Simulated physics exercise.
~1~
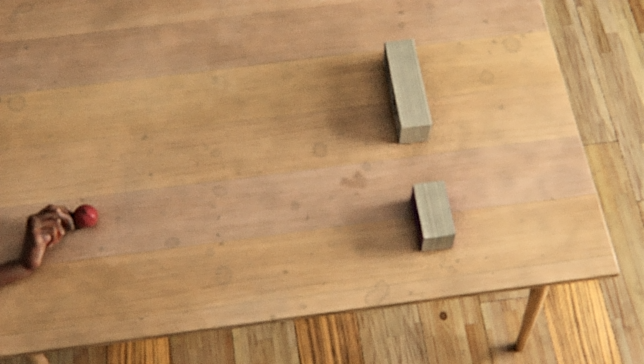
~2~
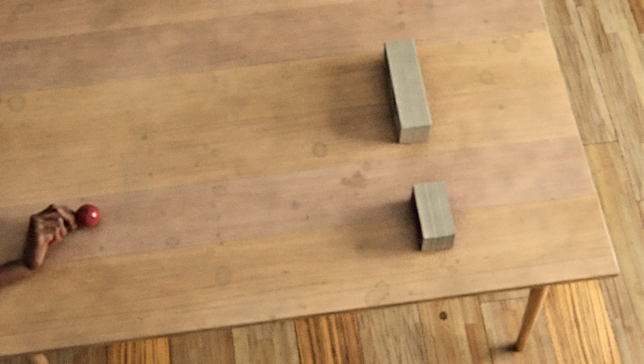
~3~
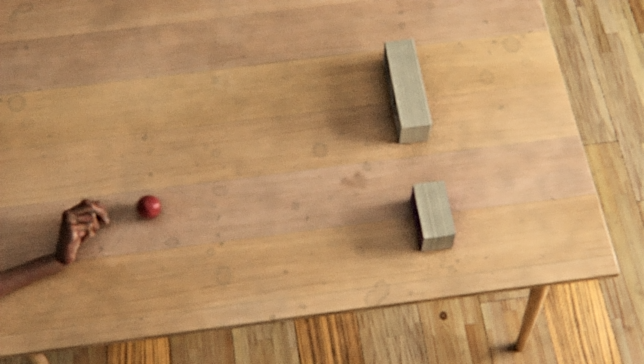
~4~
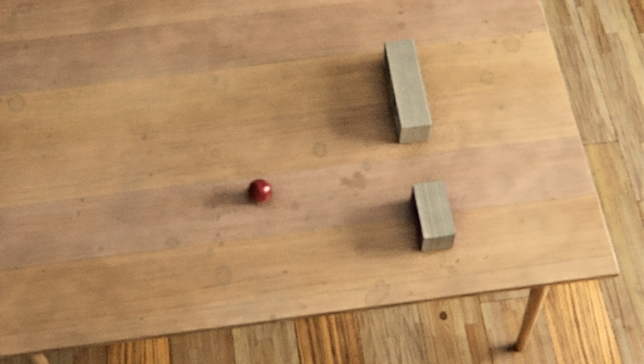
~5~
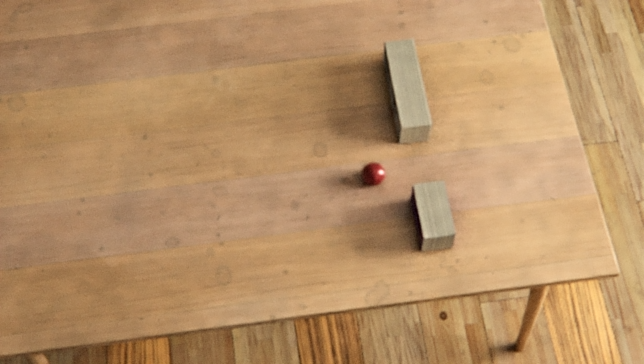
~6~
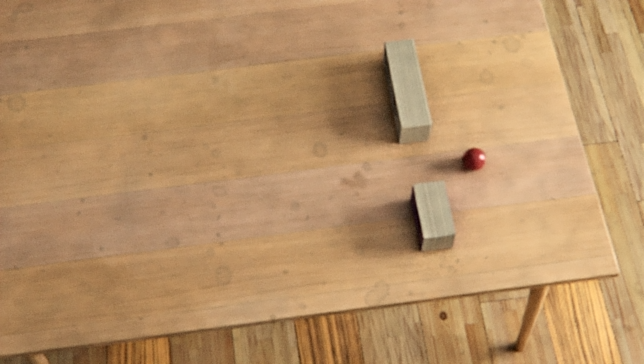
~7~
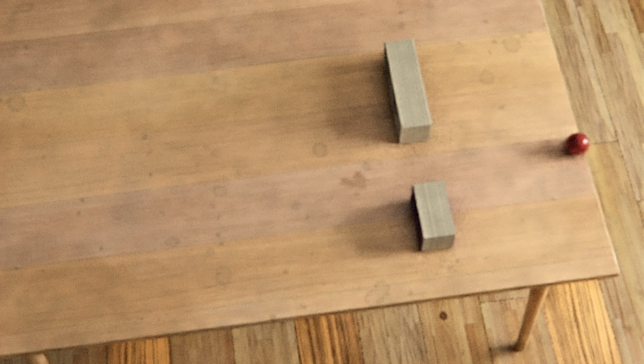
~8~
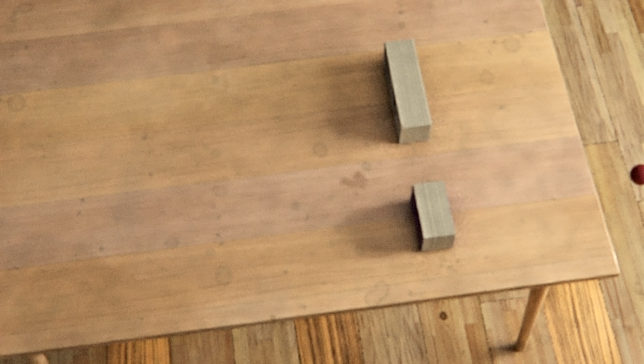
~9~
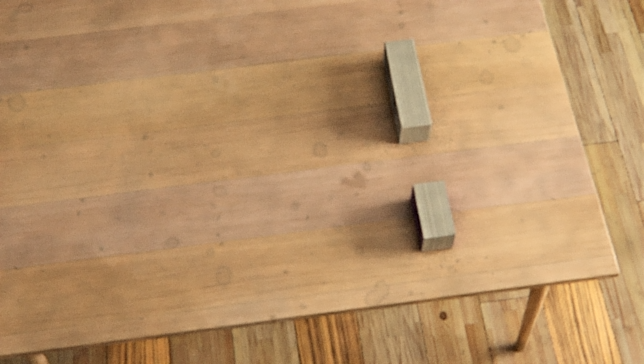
A dark-skinned hand holds a small round red object, like a tomato, at the left side of a wooden table seen from above at an angle, with plank flooring beyond. Two grey-brown blocks stand toward the right with a gap between them, the longer one above the shorter. The hand sends the red object rolling right, lets go and draws back out of view. The object crosses the tabletop, passes cleanly through the gap and carries on to the right edge. It drops off the table and leaves view, while both blocks stay in place.
